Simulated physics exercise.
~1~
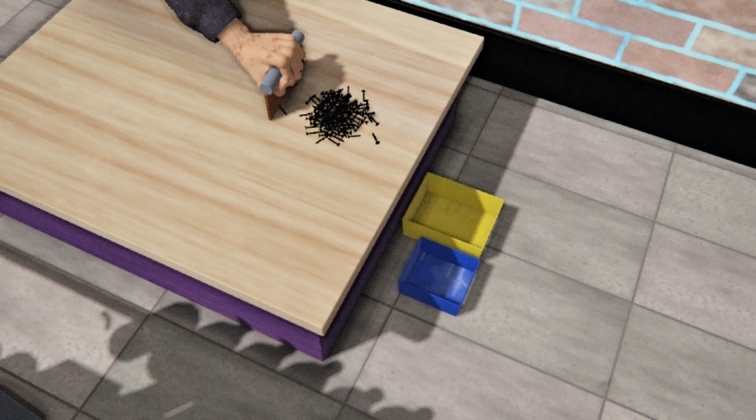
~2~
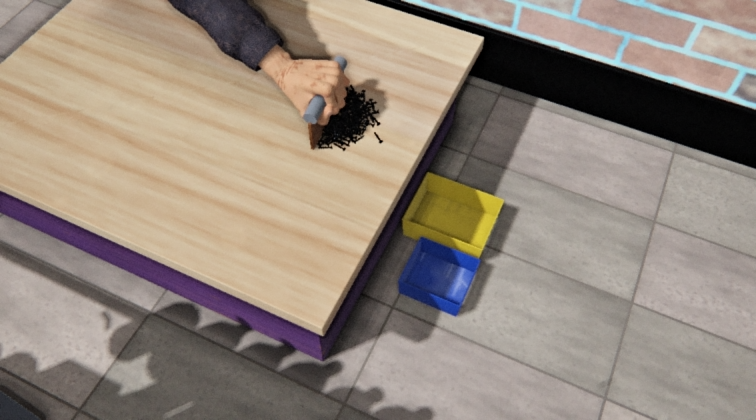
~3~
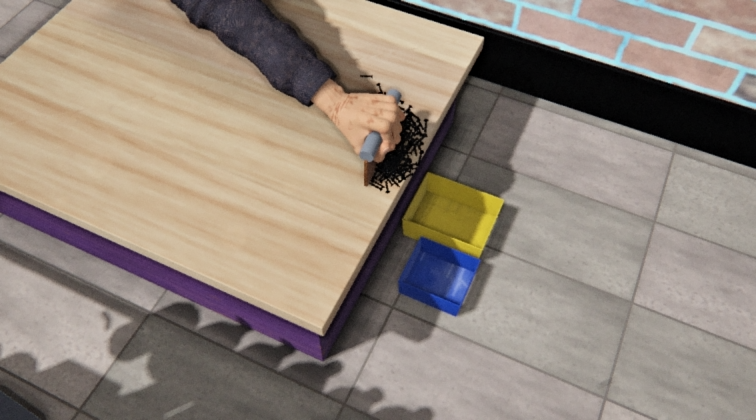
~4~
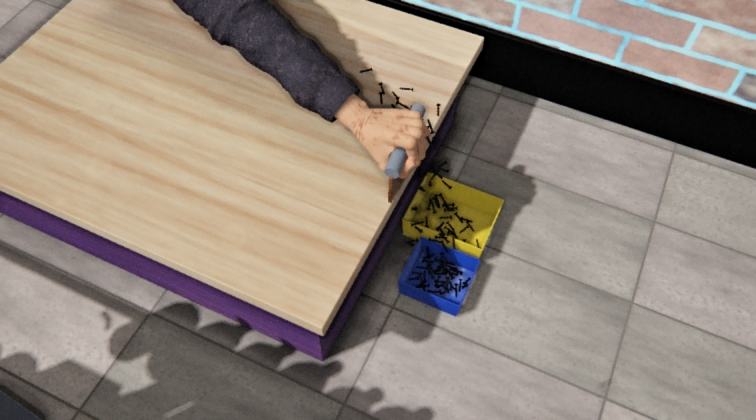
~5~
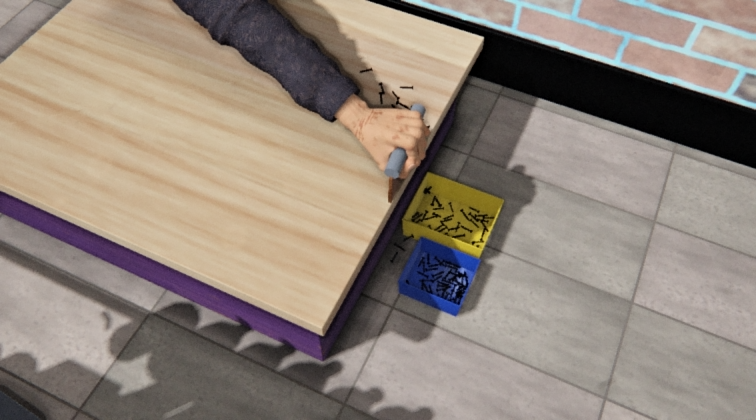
On a wooden tabletop above a grey tiled floor, a hand pushes a pile of small black screws right and down with a scraper, stopping at the edge as most spill into yellow and blue bins below, while a few remain on top and a few miss.
